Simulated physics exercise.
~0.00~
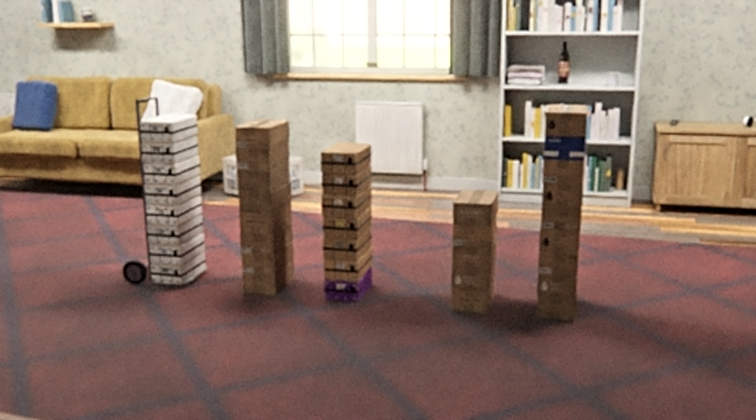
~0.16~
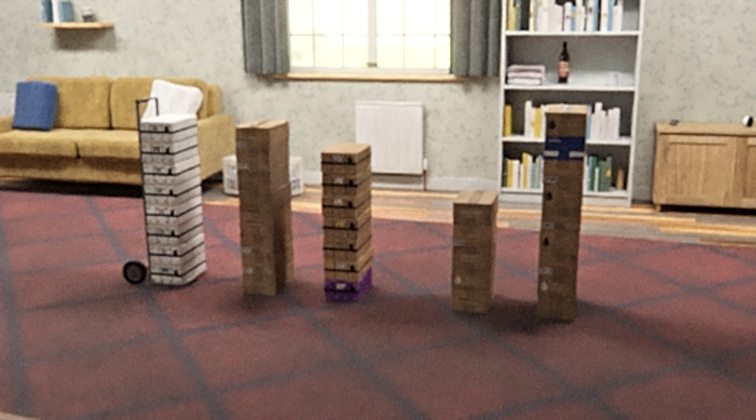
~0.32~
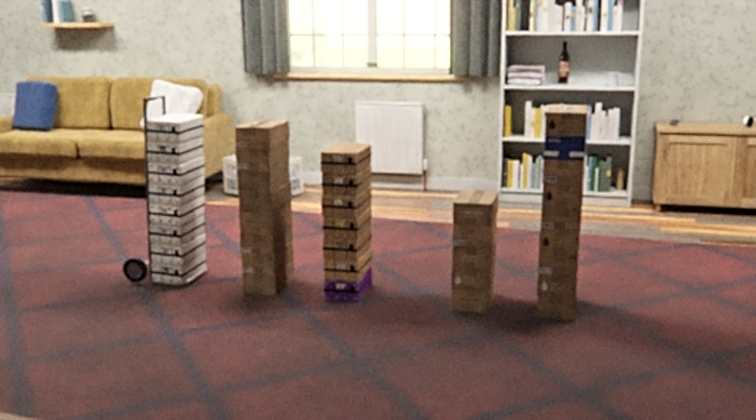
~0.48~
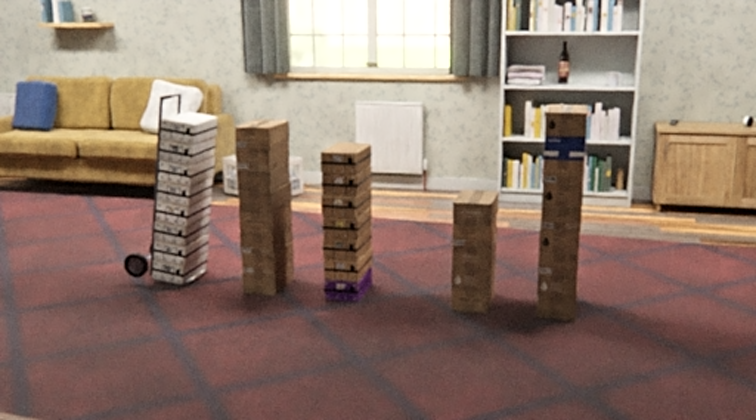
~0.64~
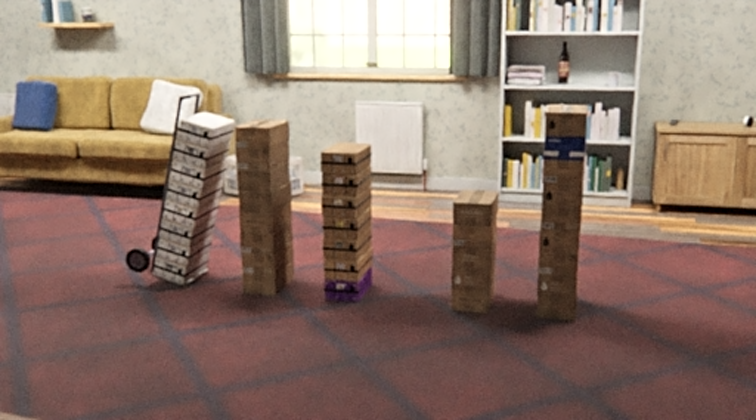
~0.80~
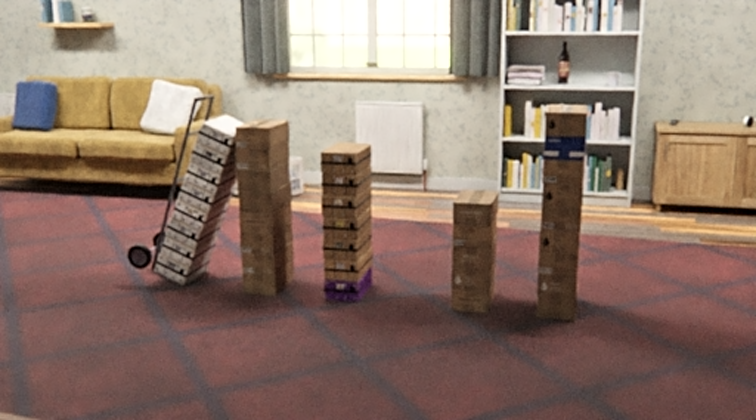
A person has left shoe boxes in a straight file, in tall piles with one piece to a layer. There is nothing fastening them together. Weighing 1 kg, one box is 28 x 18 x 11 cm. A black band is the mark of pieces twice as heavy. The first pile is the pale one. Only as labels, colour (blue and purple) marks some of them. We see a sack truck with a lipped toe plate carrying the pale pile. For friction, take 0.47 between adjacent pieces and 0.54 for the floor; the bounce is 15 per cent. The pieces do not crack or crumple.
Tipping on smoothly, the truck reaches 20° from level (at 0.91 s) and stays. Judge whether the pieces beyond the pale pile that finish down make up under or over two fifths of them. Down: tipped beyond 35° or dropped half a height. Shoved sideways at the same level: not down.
Over.
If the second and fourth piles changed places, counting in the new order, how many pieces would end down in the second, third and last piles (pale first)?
Down tally in the new order: Second = 4, third = 7, last = 9.
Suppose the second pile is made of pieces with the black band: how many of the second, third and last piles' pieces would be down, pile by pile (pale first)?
Count down, pile by pile - second 8, third 7, last 8.
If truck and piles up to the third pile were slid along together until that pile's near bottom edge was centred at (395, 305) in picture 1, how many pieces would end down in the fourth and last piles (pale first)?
Then fourth 5, last 9.
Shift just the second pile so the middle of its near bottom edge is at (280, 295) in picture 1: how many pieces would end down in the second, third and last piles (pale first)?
The second pile ends with 7 down, the third with 7, the last with 9.
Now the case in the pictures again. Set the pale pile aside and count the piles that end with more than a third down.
4.
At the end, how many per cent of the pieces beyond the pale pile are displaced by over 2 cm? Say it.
95 %.
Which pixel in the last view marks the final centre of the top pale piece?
Resting point in the last picture: Around (344, 221).
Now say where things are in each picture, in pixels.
In the first frame (places mark the middle of the side facing us), truck frame (140, 139) 0° forward; blue box (565, 149); purple box (341, 291); the rest undisturbed.
Truck frame (140, 139) 0° forward; blue box (565, 149), in the second frame.
Truck frame (146, 138) 3° forward; blue box (565, 149), in the third frame.
Truck frame (159, 135) 8° forward, top of the pale pile leaning 8°; blue box (565, 149); the rest undisturbed, in the fourth frame.
Truck frame (175, 135) 14° forward, top of the pale pile leaning 15°; blue box (565, 149); the rest undisturbed, in the fifth frame.
Truck frame (187, 135) 19° forward, top of the pale pile leaning 22°; blue box (565, 149); purple box (341, 291); the rest undisturbed, in the sixth frame.
After 1.14 s, 8 of the pale pile down; none of the 29 other boxes down, 8 disturbed.
After 1.54 s, 8 of the pale pile down; 7 of the 29 other boxes down; purple box leaning 17°.
After 2.16 s, 8 of the pale pile down; 14 of the 29 other boxes down; purple box leaning 61°; blue box shifted 36 mm.
After 3.08 s, 8 of the pale pile down; 27 of the 29 other boxes down; purple box leaning 69°; blue box leaning 63°, 41 cm lower.
At rest (4.4 s), 8 of the pale pile down; 27 of the 29 other boxes down; blue box on its side; purple box leaning 69°. That is 93 per cent. As the last picture would show them, middles, purple box near (370, 274).
